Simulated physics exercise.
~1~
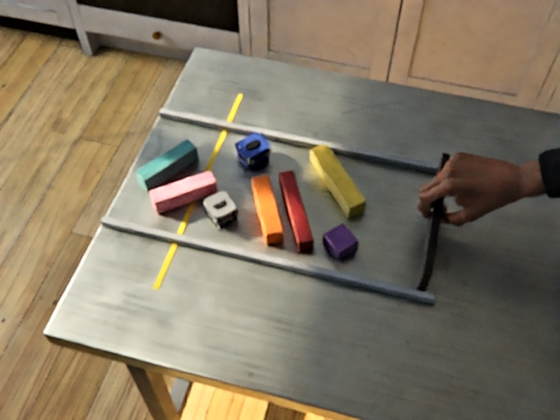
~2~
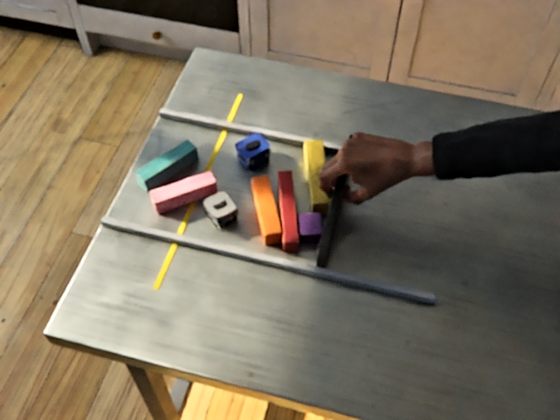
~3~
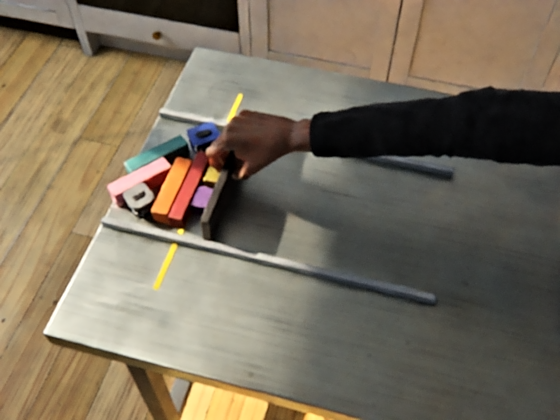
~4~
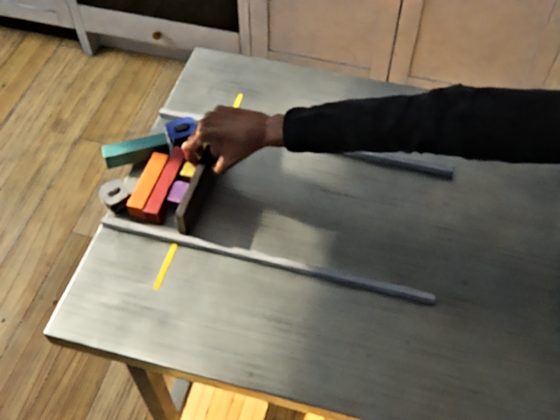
A hand sweeping colourful blocks leftward with a dark board between two rails, bunching them past yellow tape, pink bar no longer visible.
